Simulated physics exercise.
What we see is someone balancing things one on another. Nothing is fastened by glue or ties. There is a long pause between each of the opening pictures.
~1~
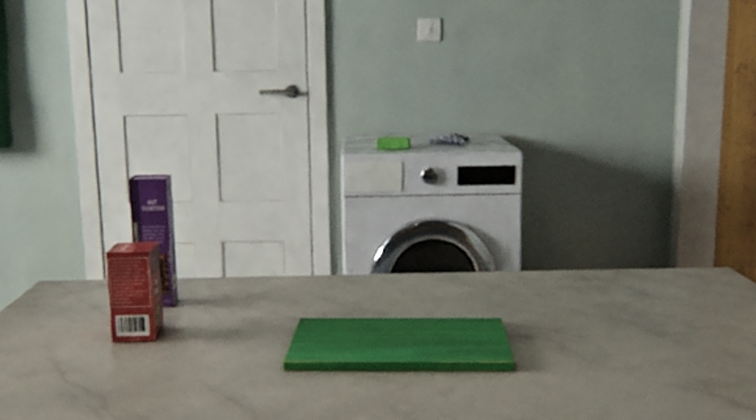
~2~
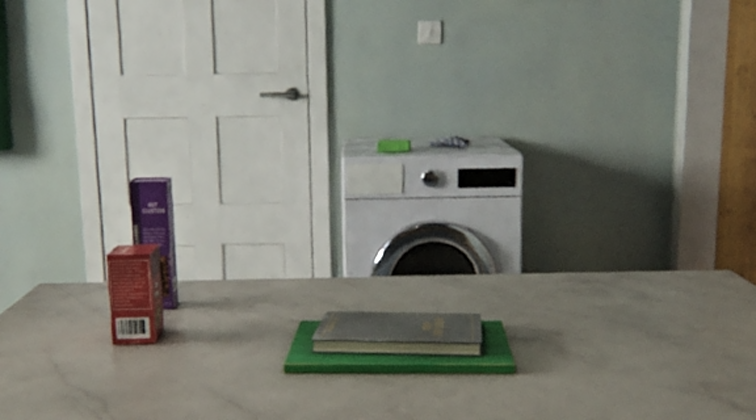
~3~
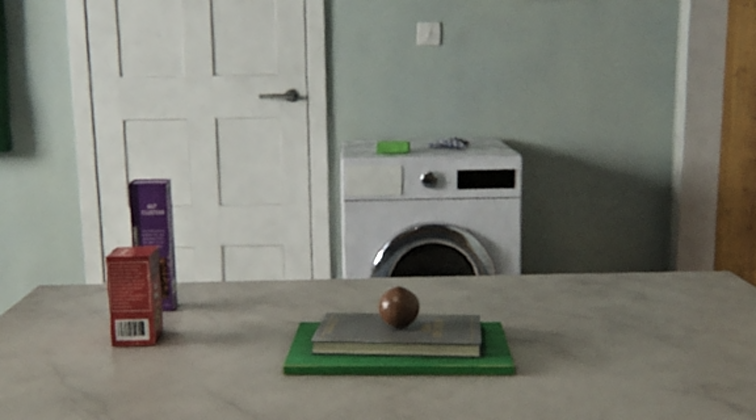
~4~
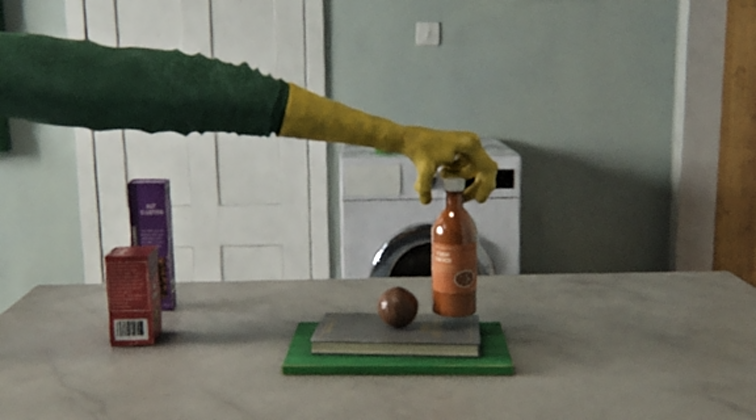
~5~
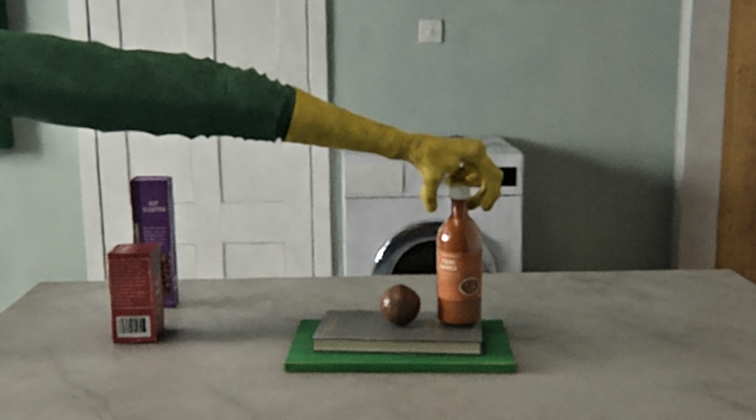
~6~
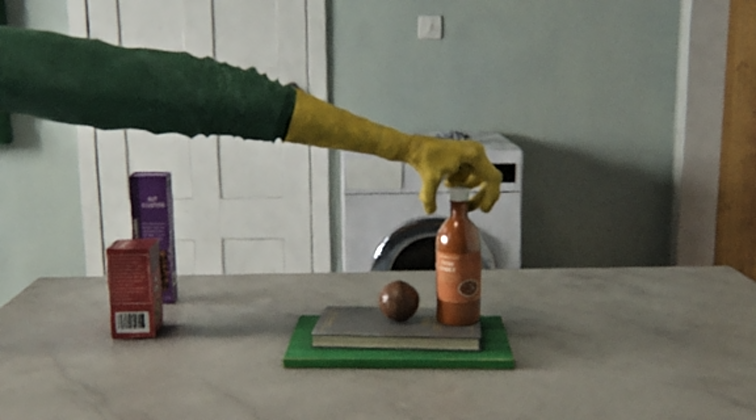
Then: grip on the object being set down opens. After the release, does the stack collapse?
My guess is the pile will be stable.
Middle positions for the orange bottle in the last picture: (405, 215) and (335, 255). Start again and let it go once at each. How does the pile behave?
It caves in in the first case and survives in the second case.
Then, 0.60 s on from there, no change.
Then, 1.70 s on from there, orange bottle resting near (459, 256).
In the end, all 6 unmoved. At the end, from the last picture's camera, orange bottle near (459, 256). The pile stays up.
